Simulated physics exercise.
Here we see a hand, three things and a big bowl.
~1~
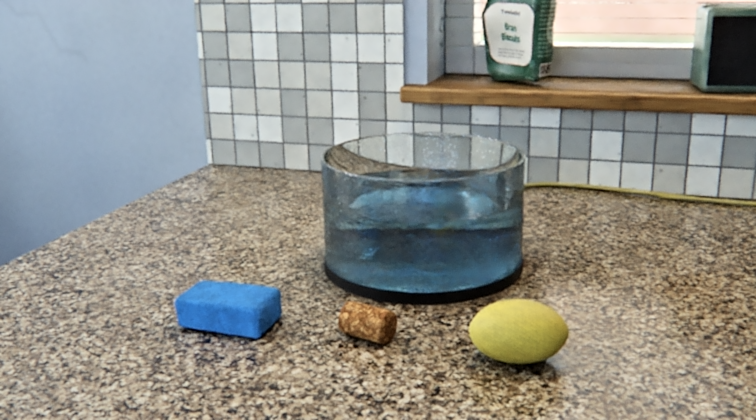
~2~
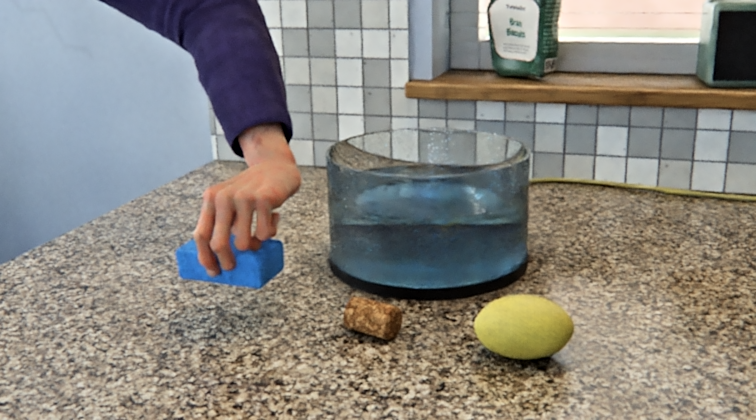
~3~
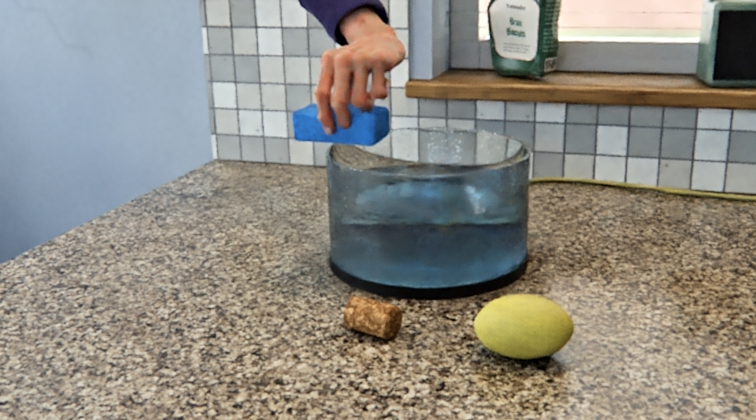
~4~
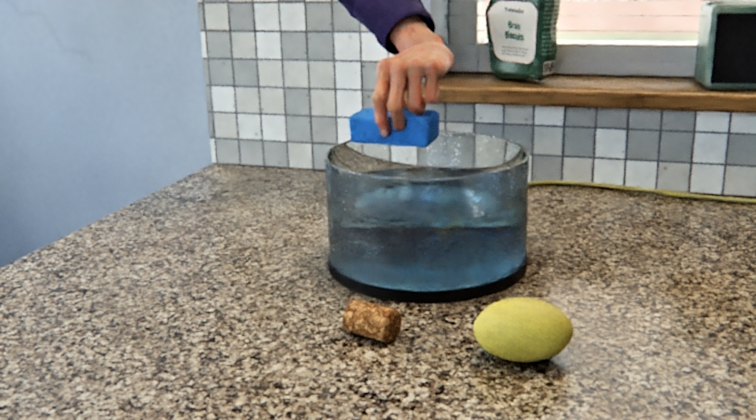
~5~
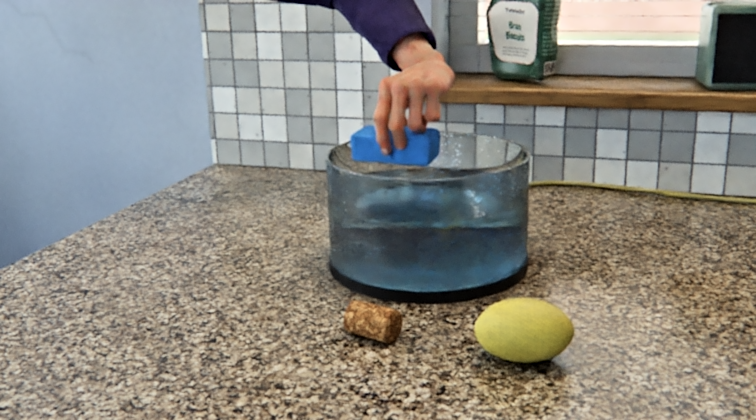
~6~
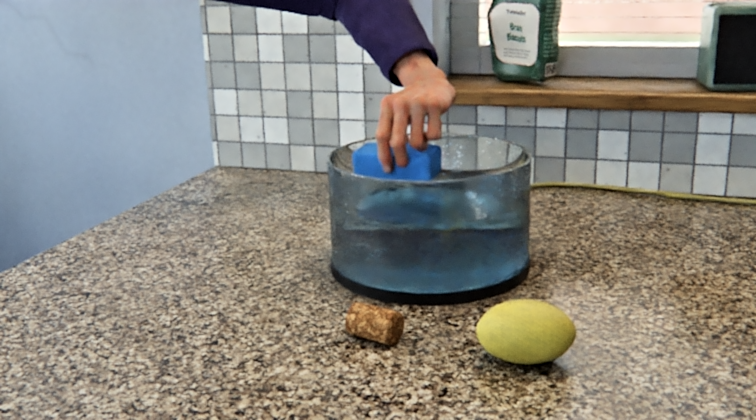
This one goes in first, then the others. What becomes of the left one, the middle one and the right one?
Obs. - left is buoyant; middle is buoyant; right is buoyant.
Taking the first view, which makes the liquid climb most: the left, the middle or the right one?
That would be the one at the far right, I'd say.
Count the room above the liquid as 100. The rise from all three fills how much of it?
10 in a hundred.
Shortly, the sponge bobs at the top.
Then, the cork bobs at the top.
At the finish, the lemon bobs at the top; afloat, sponge, cork and lemon.
